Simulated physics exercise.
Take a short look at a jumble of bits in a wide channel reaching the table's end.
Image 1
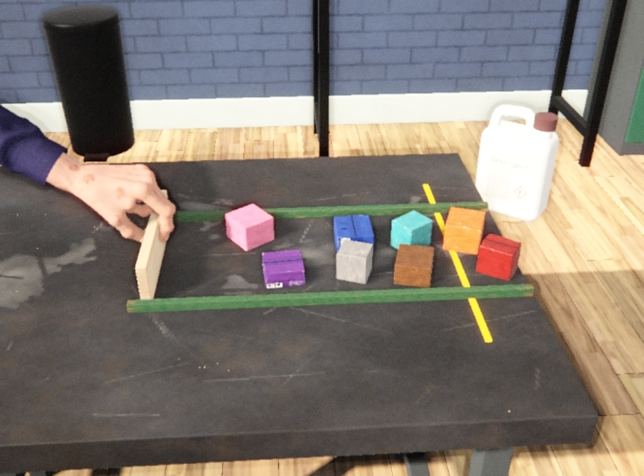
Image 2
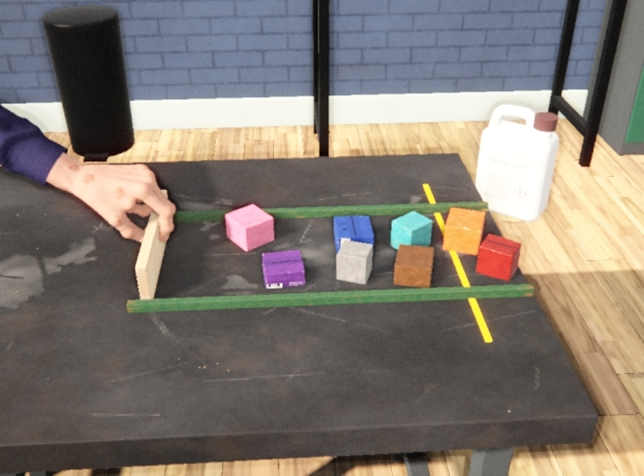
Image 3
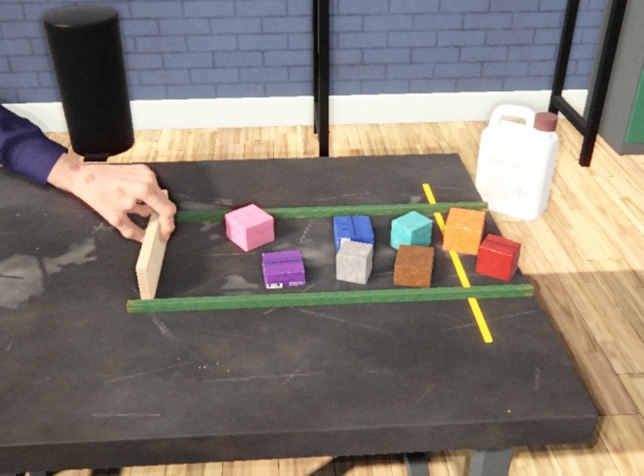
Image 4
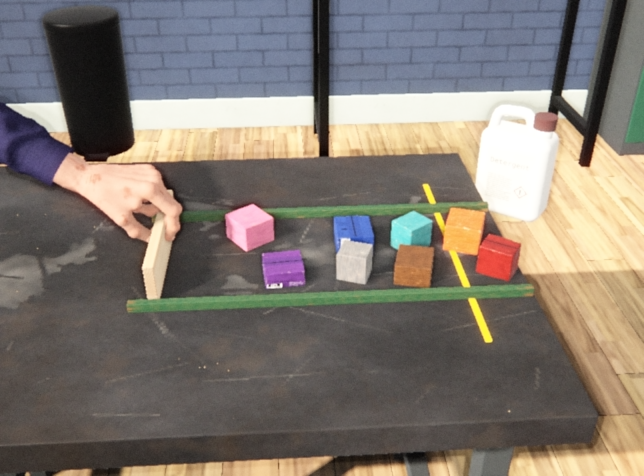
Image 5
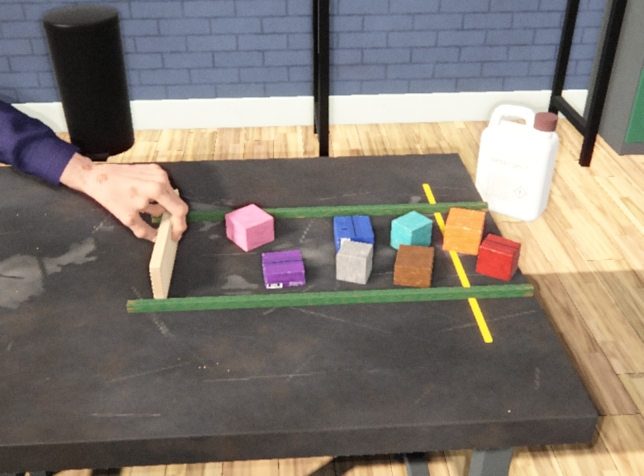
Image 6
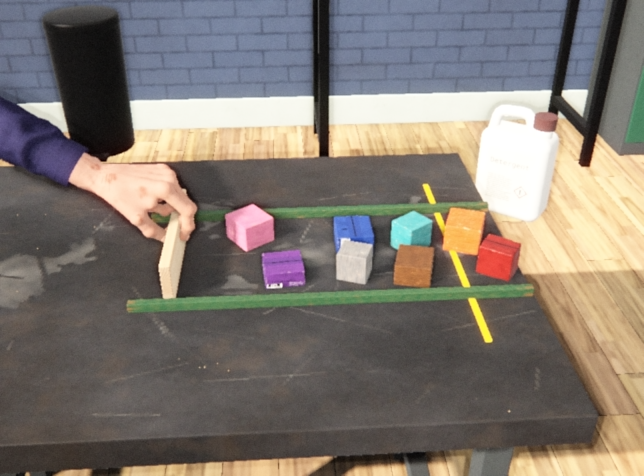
In the video, a hand holds a pale wooden board upright between two green strips on a dark table, then slides it slightly to the right, while the scattered coloured blocks near a yellow line stay still.
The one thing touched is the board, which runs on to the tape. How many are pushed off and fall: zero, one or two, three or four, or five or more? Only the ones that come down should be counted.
In the end three or four are gone from the table.
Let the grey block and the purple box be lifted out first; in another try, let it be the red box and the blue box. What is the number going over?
The count is 2 in the first case and 2 in the second.
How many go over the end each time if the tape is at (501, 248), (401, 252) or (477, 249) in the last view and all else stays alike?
Floor tally per try: 8 / 2 / 6.
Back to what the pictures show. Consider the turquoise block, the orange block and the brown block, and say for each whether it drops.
One by one: The turquoise block lands below; the orange block lands below; the brown block lands below.
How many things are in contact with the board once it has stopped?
In contact: 2.
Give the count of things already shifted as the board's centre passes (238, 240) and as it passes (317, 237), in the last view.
At that stage 1; at the next, 4.
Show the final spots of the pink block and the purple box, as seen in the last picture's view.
Pink block: (464, 225); purple box: (479, 263).
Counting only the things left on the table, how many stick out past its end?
Expected count: 2.
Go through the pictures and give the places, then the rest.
In the first picture, red box (499, 257); orange block (464, 231); turquoise block (412, 233); board (155, 243); tape (452, 250).
In the second picture, orange block (464, 231); brown block (414, 266).
In the third picture, turquoise block (411, 233); purple box (283, 269).
In the fourth picture, red box (499, 258); board (161, 243).
In the fifth picture, orange block (464, 231); pink block (250, 227).
In the sixth picture, red box (499, 258); orange block (464, 231); turquoise block (411, 233); board (176, 242); tape (452, 250).
A little later, none off yet; red box at rest near (499, 258); orange block at rest near (464, 231); turquoise block at rest near (411, 233).
When it is over, the number that fall off is three or four; down, brown block, turquoise block, orange block and red box.
